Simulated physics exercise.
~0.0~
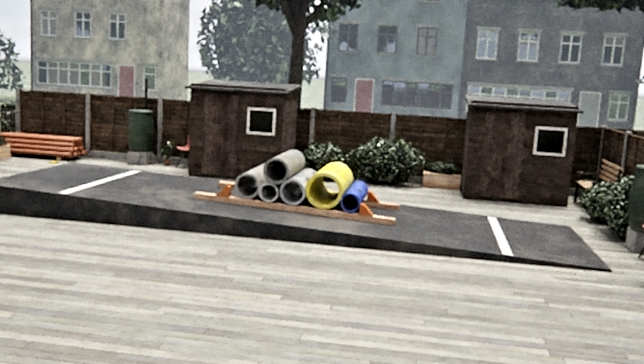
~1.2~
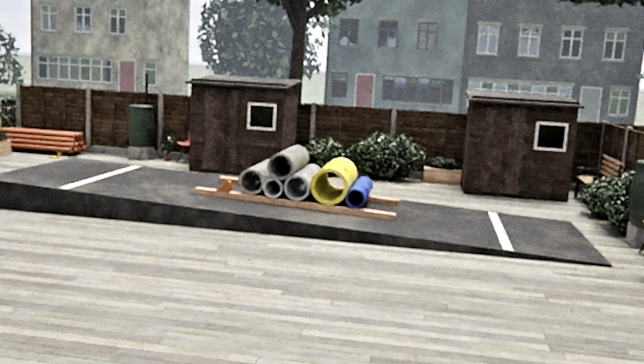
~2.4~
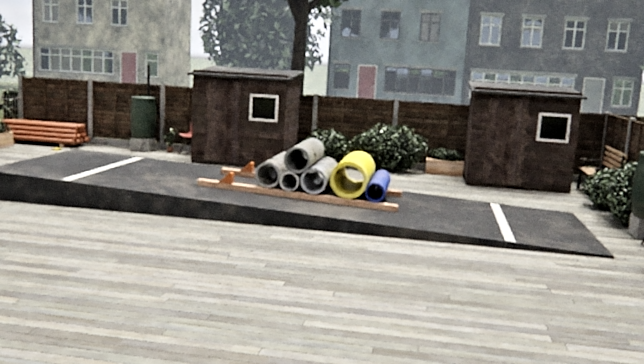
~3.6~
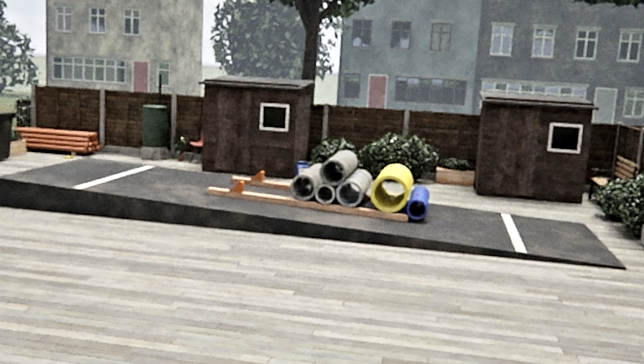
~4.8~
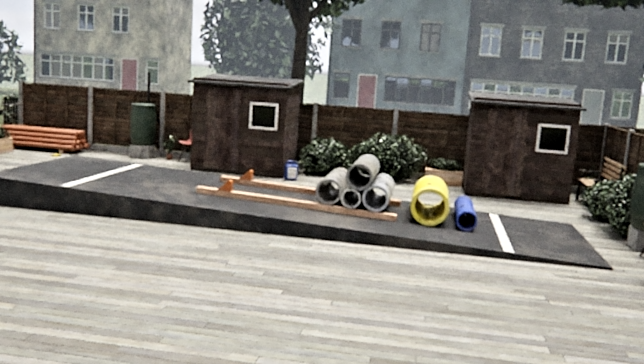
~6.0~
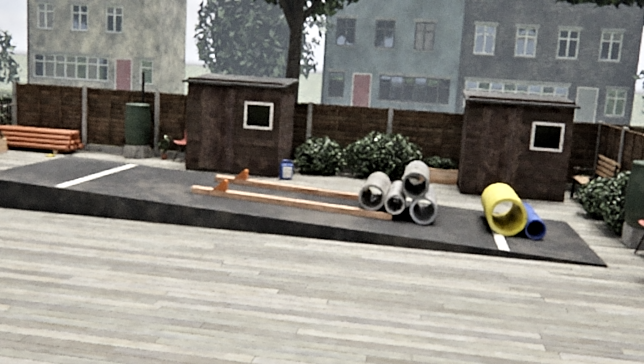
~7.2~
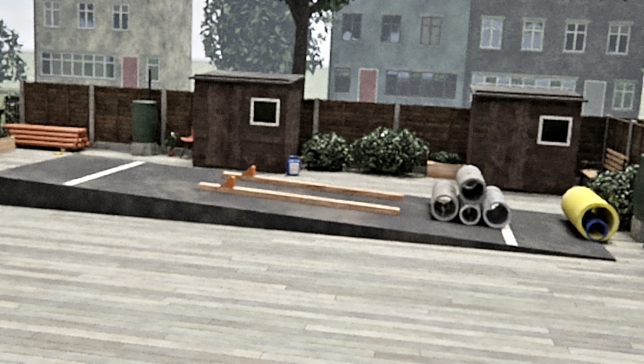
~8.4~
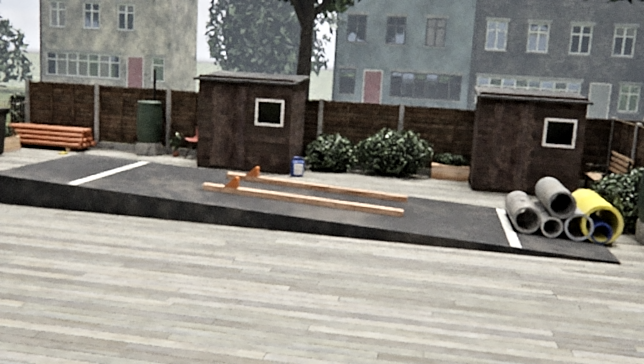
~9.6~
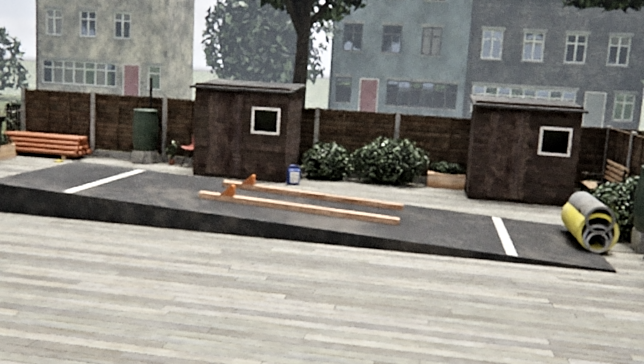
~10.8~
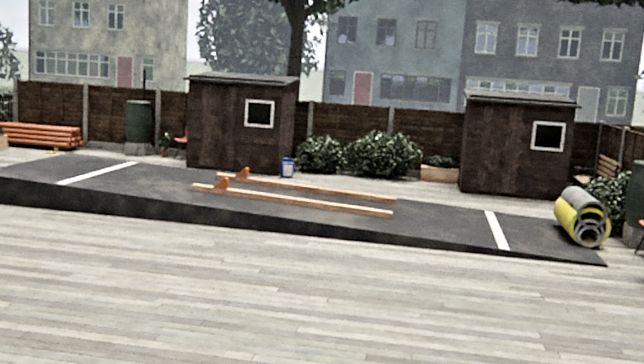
In this clip, a stack of grey, yellow and blue pipes on timber bearers collapses and rolls right down a sloping asphalt pad, blue and yellow leading. All of them cross the right white line and come to rest clustered near the pad's right end.
